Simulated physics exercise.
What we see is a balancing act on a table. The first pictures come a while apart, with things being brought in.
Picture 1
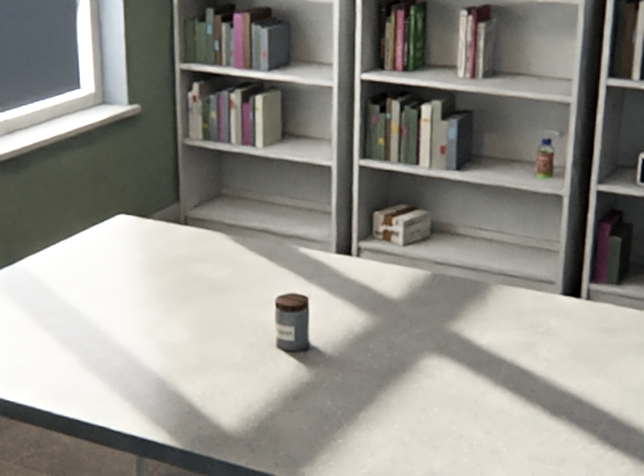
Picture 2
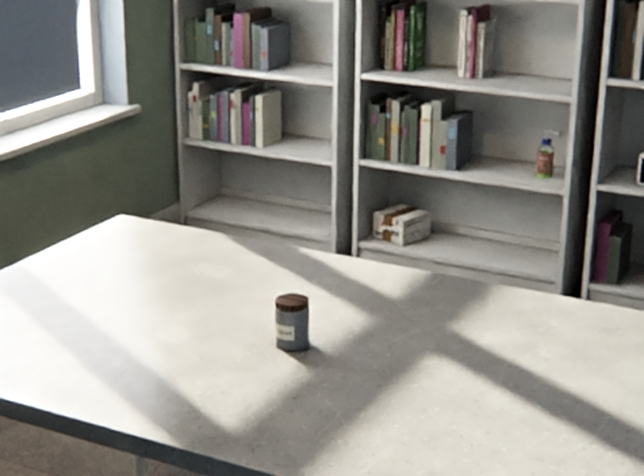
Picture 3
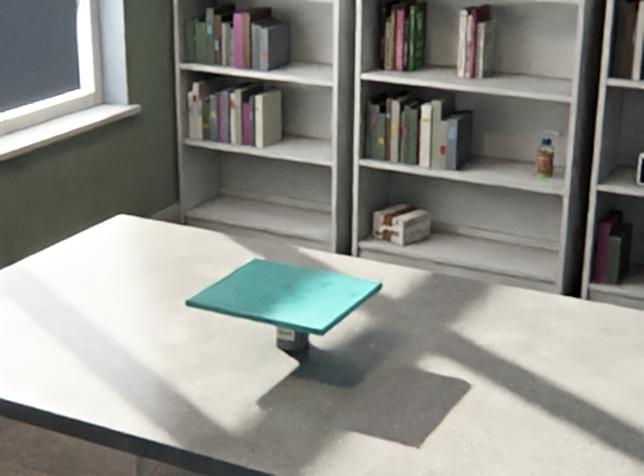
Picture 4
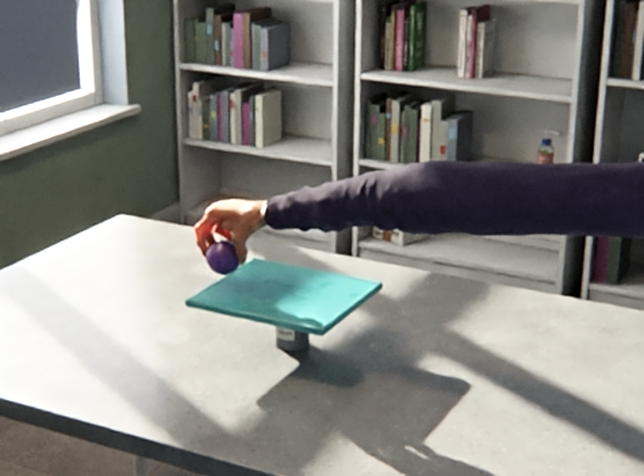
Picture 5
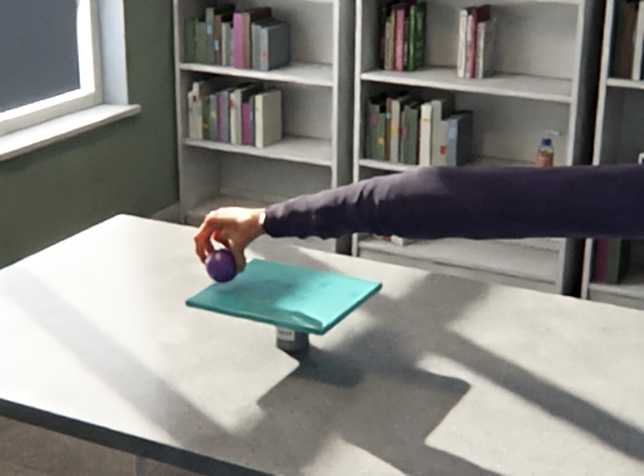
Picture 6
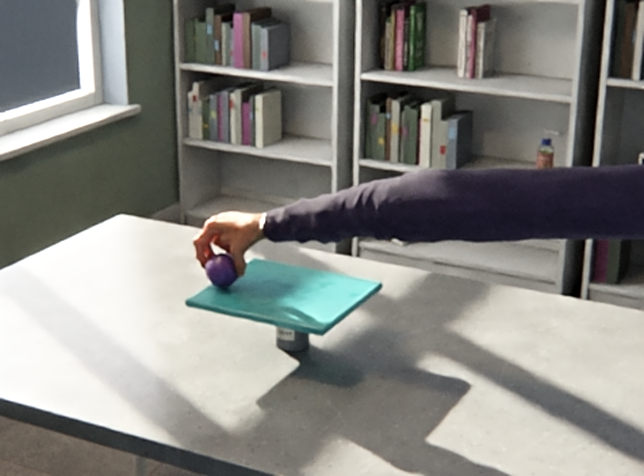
A teal board appears on top of a small grey jar on a table, then a hand in a dark sleeve lowers a round purple onion onto the board's left side and keeps hold of it.
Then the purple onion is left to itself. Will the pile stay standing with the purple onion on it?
No.
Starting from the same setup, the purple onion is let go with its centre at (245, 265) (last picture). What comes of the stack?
What happens next is that it goes down.
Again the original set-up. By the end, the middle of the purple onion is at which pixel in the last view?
Around (115, 307).
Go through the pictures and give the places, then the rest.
In the first frame, the last thing is not in view yet; grey jar (292, 322).
In the second frame, the last thing is not in view yet; grey jar (292, 322).
In the third frame, the last thing is not in view yet.
In the fourth frame, still above its spot; purple onion (224, 257).
In the fifth frame, still above its spot; purple onion (222, 266).
In the sixth frame, set down, still held; purple onion (223, 270).
Then, 0.60 s on from there, purple onion now fallen; turquoise lid turned 33° from how it was put.
Then, 0.80 s on from there, turquoise lid now fallen.
In the end, fallen, purple onion and turquoise lid; grey jar unmoved. At the end, from the last picture's camera, purple onion near (115, 306). The stack loses its balance.
